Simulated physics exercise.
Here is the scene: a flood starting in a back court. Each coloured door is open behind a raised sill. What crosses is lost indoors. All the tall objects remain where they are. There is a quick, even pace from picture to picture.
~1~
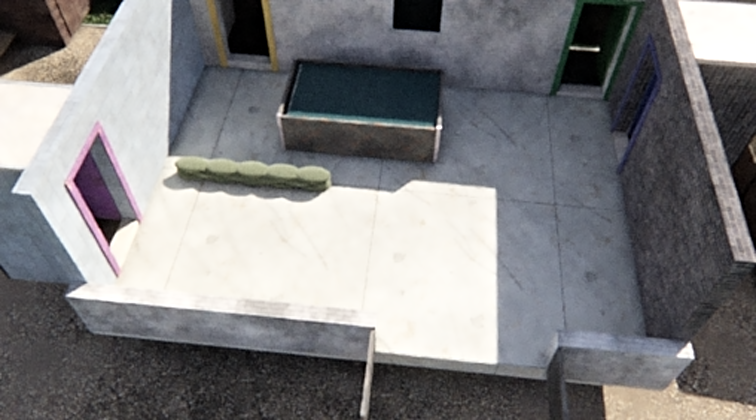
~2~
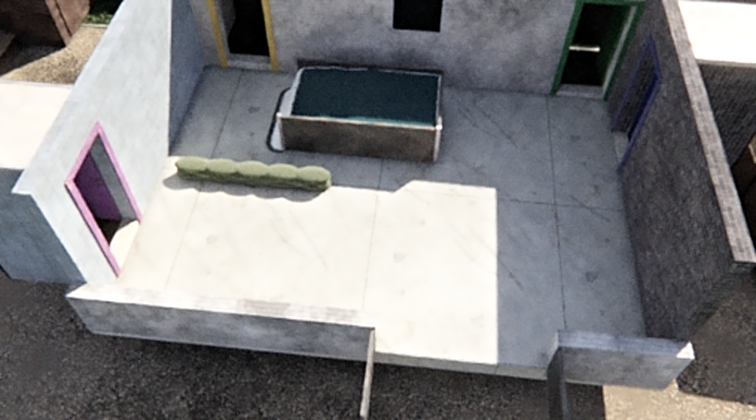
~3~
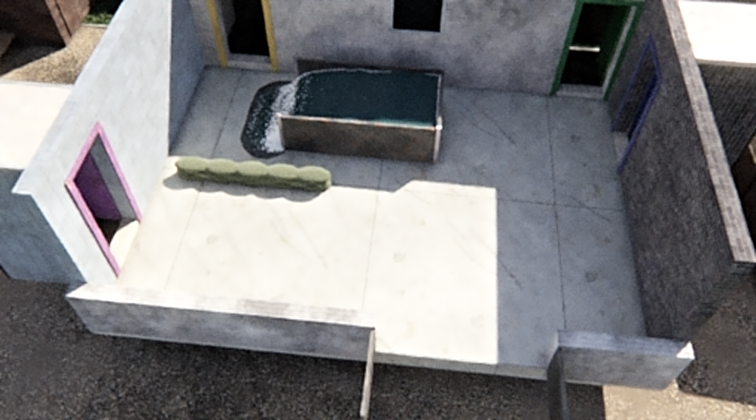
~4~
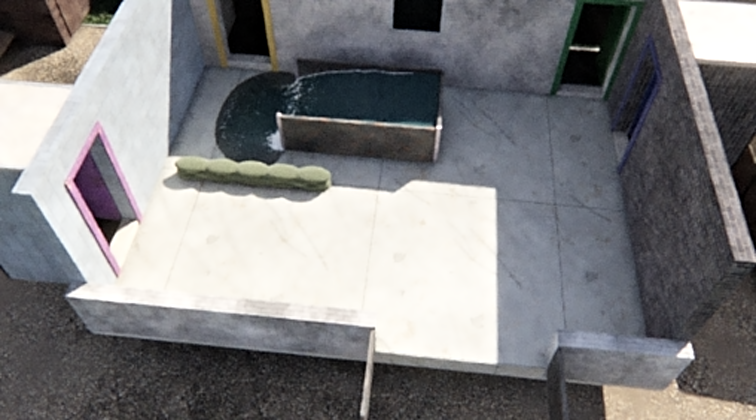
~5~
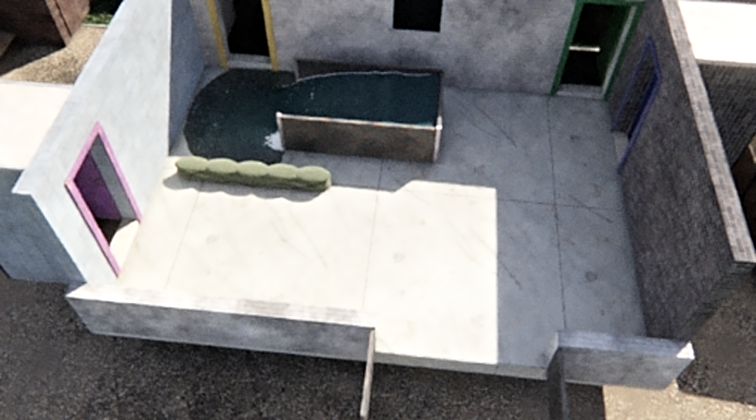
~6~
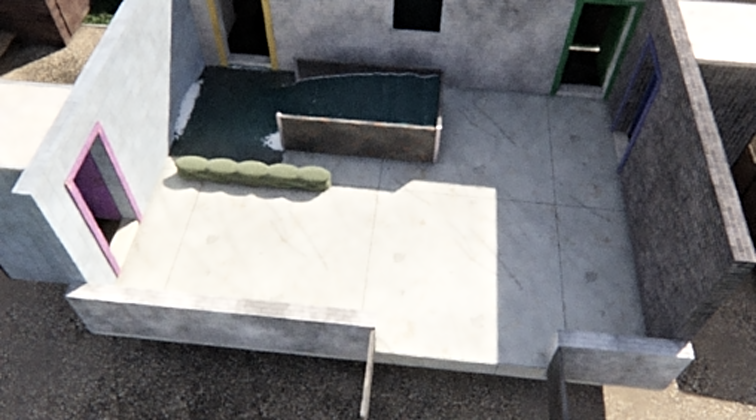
Back court with coloured doorways, dark water pouring from the left end of a tank and spreading behind a low hedge.
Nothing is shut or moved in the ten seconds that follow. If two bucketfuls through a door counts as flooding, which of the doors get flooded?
The yellow door gets flooded; the green door does not get flooded; the blue door gets flooded; the purple door does not get flooded.
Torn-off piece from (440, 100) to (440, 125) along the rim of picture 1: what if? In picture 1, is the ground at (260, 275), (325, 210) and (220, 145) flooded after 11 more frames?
The first spot is spared, the second spared and the third spared.
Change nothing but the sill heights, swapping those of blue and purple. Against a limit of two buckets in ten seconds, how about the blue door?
Reading for the blue door: It admits less.
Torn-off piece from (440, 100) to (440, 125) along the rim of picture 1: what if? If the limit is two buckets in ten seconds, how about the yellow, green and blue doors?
The yellow one takes less; the green one floods; the blue one goes over.
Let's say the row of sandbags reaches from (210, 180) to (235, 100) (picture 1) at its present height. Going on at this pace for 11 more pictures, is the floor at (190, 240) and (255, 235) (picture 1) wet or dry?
So the first spot would be waterlogged, and the other one waterlogged.
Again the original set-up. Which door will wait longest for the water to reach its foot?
I'd go with the door marked blue.
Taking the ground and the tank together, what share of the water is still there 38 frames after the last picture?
92 %.
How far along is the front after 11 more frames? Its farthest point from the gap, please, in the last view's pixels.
The front should reach about (106, 307).
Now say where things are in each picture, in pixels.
In the first picture, still water in the water tank at (364, 95).
In the second picture, water pours out at (292, 110) and has run to (280, 151).
In the third picture, water pours out at (292, 112) and has run to (253, 151).
In the fourth picture, water pours out at (292, 113) and has run to (221, 143).
In the fifth picture, the front is at (199, 96), out from the gap at (292, 113).
In the sixth picture, the front is at (171, 151), out from the gap at (293, 113).
A moment on, water covers 15 % of the floor; the yellow door wet at the sill, nothing in, the green door not reached, the blue door not reached, the purple door not reached.
Next, water covers 25 % of the floor; the yellow door over two buckets in, the green door not reached, the blue door not reached, the purple door wet at the sill, nothing in.
Then, water covers 35 % of the floor; the yellow door far over two buckets in, the green door not reached, the blue door not reached, the purple door wet at the sill, nothing in.
Later, water covers 85 % of the floor; the yellow door far over two buckets in, the green door wet at the sill, nothing in, the blue door under two buckets in, the purple door wet at the sill, nothing in.
In the end, water covers 85 % of the floor; the yellow door far over two buckets in, the green door under two buckets in, the blue door over two buckets in, the purple door wet at the sill, nothing in.
